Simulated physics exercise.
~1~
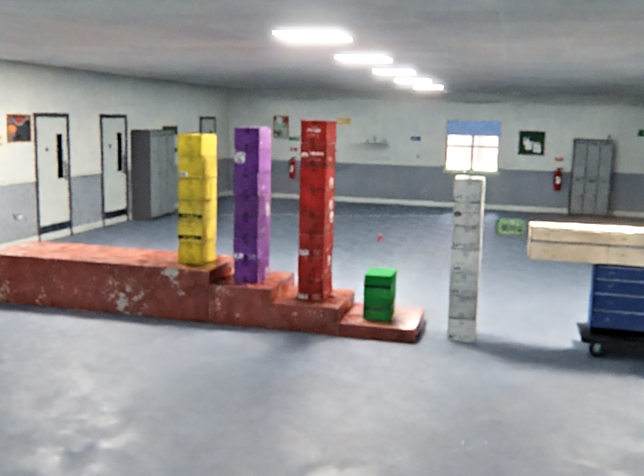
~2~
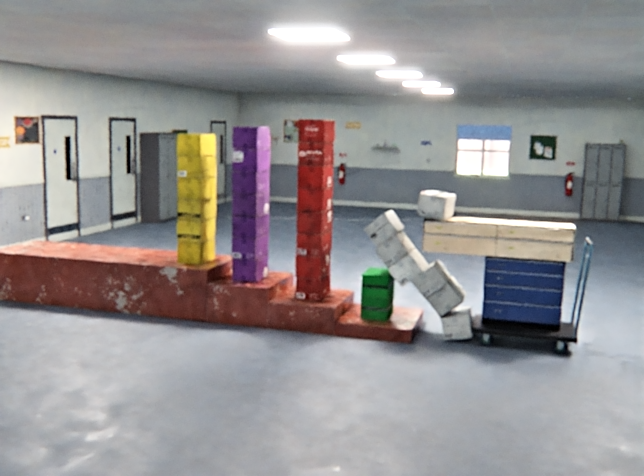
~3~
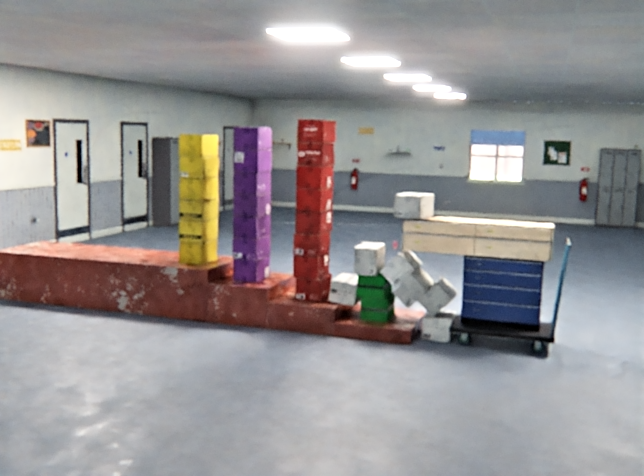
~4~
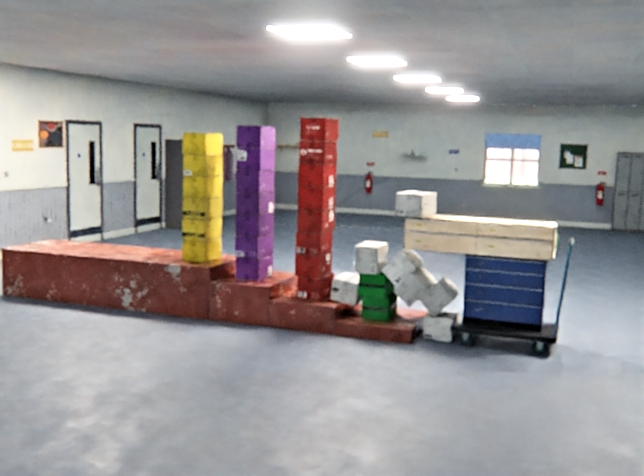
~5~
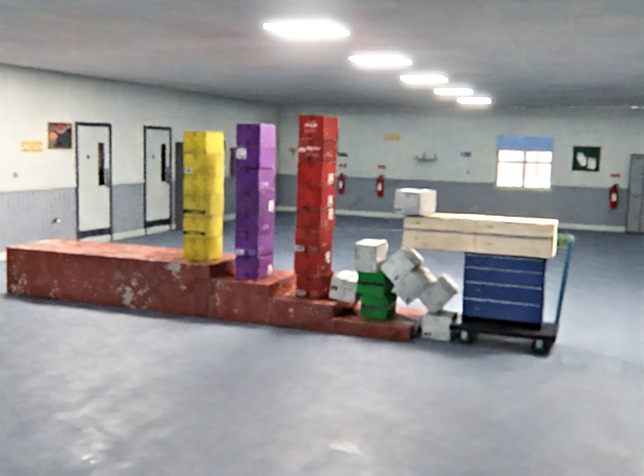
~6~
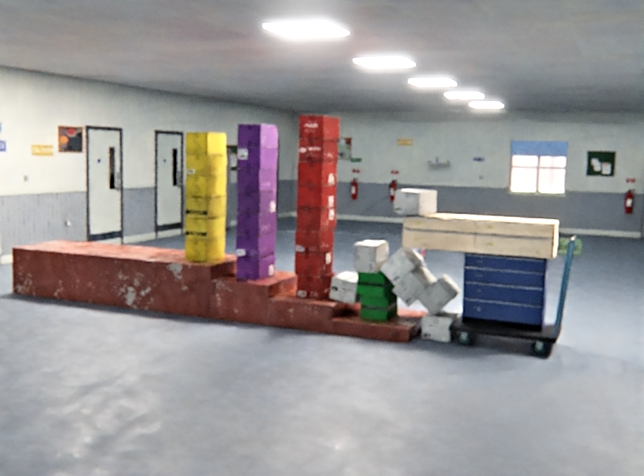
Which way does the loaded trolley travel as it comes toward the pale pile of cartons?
The trolley moves to the left, then stops beside the fallen pale cartons.
